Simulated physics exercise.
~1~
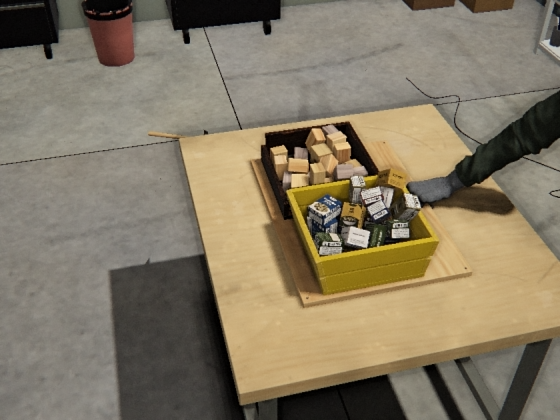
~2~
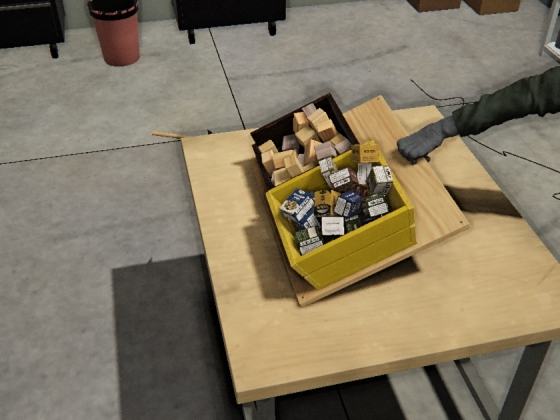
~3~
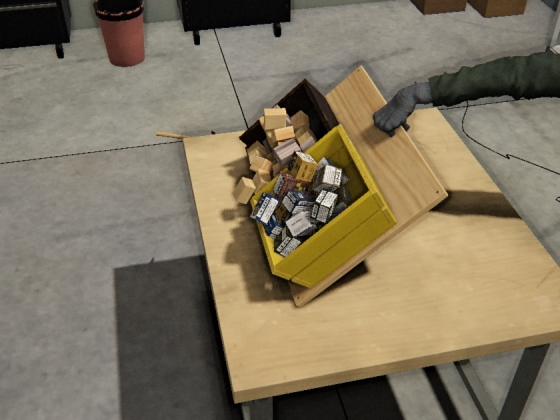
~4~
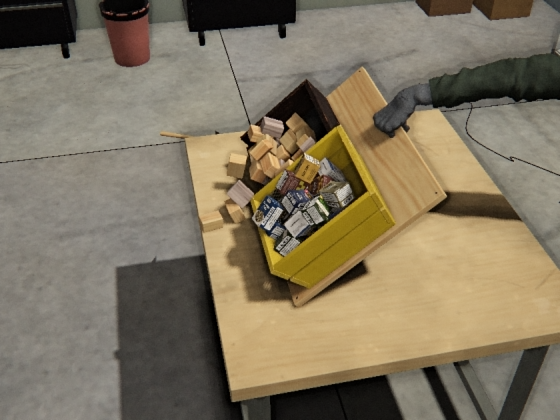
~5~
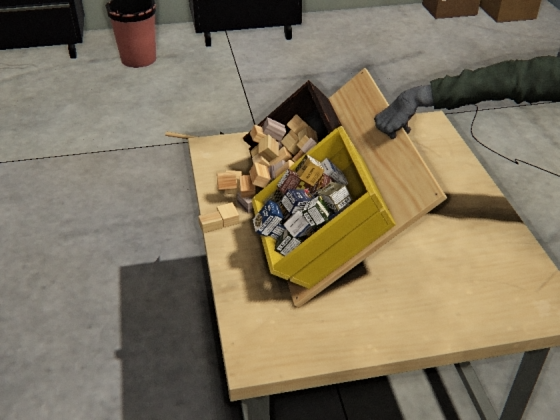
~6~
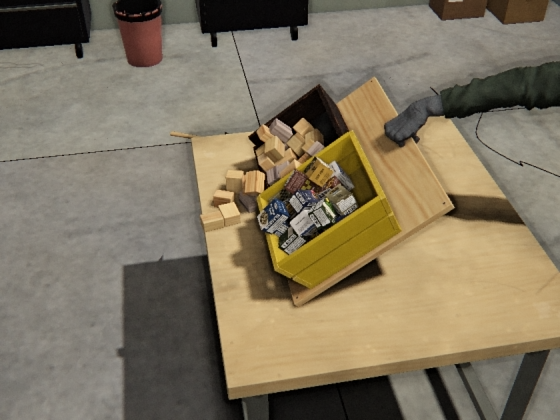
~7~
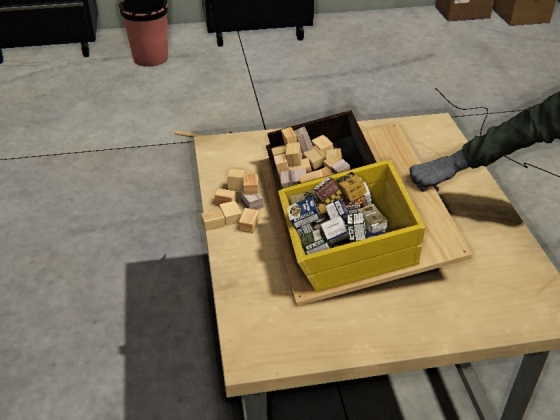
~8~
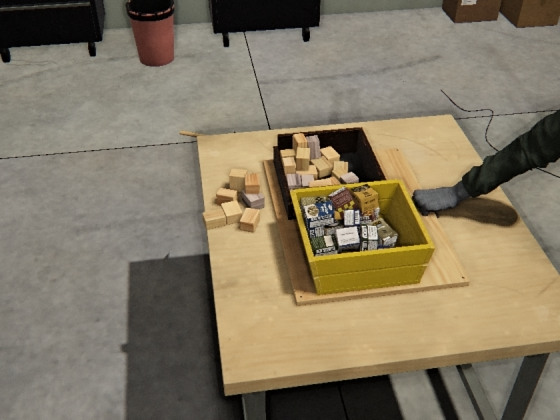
In this clip, a gloved hand tilts a board holding a yellow container of small cartons and a black container of wooden blocks to the left, spilling several blocks onto the table. The board is lowered flat again, with the cartons still in the yellow container.
